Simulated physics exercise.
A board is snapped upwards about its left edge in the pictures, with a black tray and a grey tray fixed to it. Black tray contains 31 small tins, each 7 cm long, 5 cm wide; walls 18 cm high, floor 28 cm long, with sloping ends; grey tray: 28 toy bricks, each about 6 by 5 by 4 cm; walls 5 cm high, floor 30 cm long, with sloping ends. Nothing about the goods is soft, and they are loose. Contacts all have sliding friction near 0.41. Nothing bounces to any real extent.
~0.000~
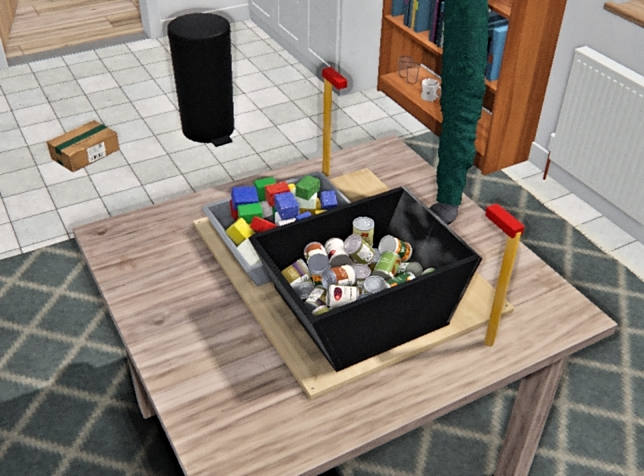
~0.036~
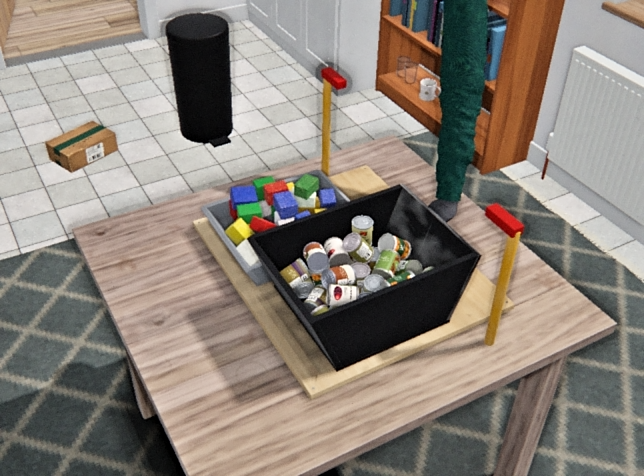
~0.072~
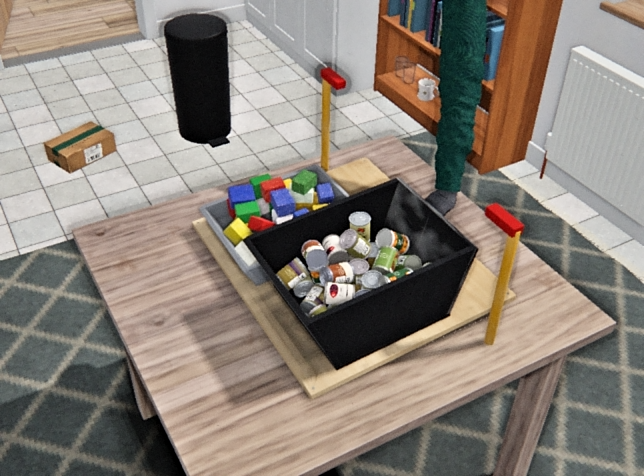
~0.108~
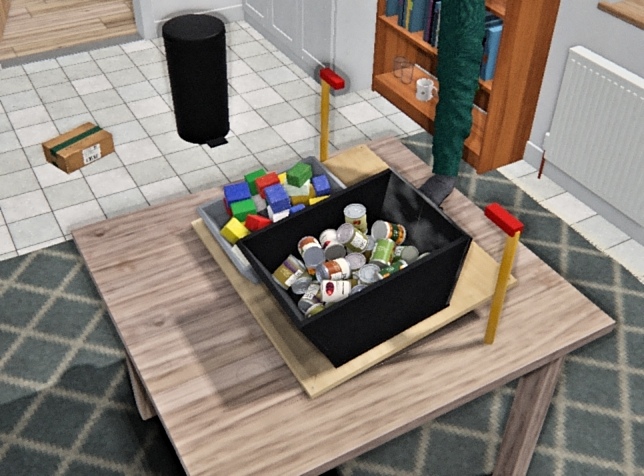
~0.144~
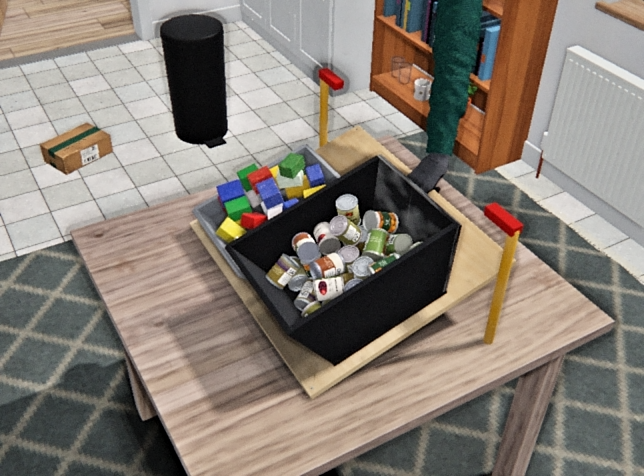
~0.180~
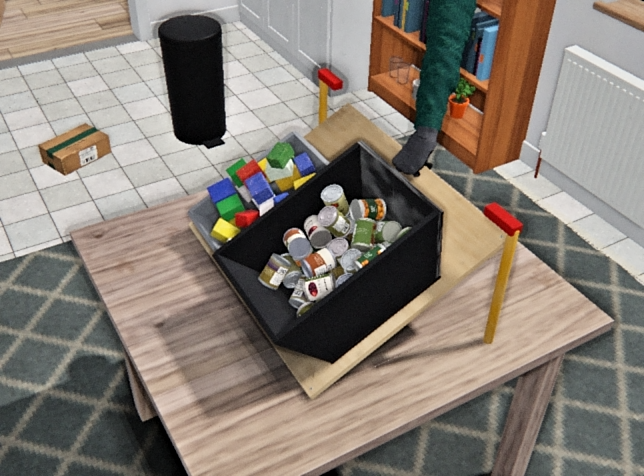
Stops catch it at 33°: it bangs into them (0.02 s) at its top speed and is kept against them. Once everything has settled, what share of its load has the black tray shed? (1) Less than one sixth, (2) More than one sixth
More than one sixth.
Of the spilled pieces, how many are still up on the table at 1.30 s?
Estimated count: 18.
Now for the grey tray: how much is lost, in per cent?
Loss for the grey tray - 75 per cent.
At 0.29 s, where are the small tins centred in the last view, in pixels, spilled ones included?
The middle is around (306, 250).
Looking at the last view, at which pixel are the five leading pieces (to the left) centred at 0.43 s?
The five leading pieces sit around (180, 252).
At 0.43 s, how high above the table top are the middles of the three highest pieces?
Around 36 centimetres.
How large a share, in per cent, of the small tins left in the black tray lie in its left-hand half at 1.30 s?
Around 100 per cent.
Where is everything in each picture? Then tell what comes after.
In the first frame (we follow the rim corner now nearest the camera), black tray at (316, 318); grey tray (its farthest corner) at (319, 172); tilt 0°; nothing out yet.
In the second frame, black tray at (315, 319); grey tray at (318, 171); tilt 1°.
In the third frame, black tray at (310, 320); grey tray at (316, 165); tilt 4°.
In the fourth frame, black tray at (302, 323); grey tray at (312, 157); tilt 9°.
In the fifth frame, black tray at (291, 329); grey tray at (304, 146); tilt 16°.
In the sixth frame, black tray at (277, 337); grey tray at (293, 133); tilt 26°; nothing out yet.
After 0.19 s, the lift is arrested.
After 0.29 s, tilt 33°; 0 of 31 out of the black tray and 0 of 28 out of the grey tray.
After 0.43 s, tilt 33°; 0 of 31 out of the black tray and 6 of 28 out of the grey tray.
After 0.69 s, tilt 33°; 10 of 31 out of the black tray and 20 of 28 out of the grey tray.
When it is over (at 1.30 s), 10 of 31 out of the black tray and 21 of 28 out of the grey tray. Asked share, 10 of 31, 32 per cent.
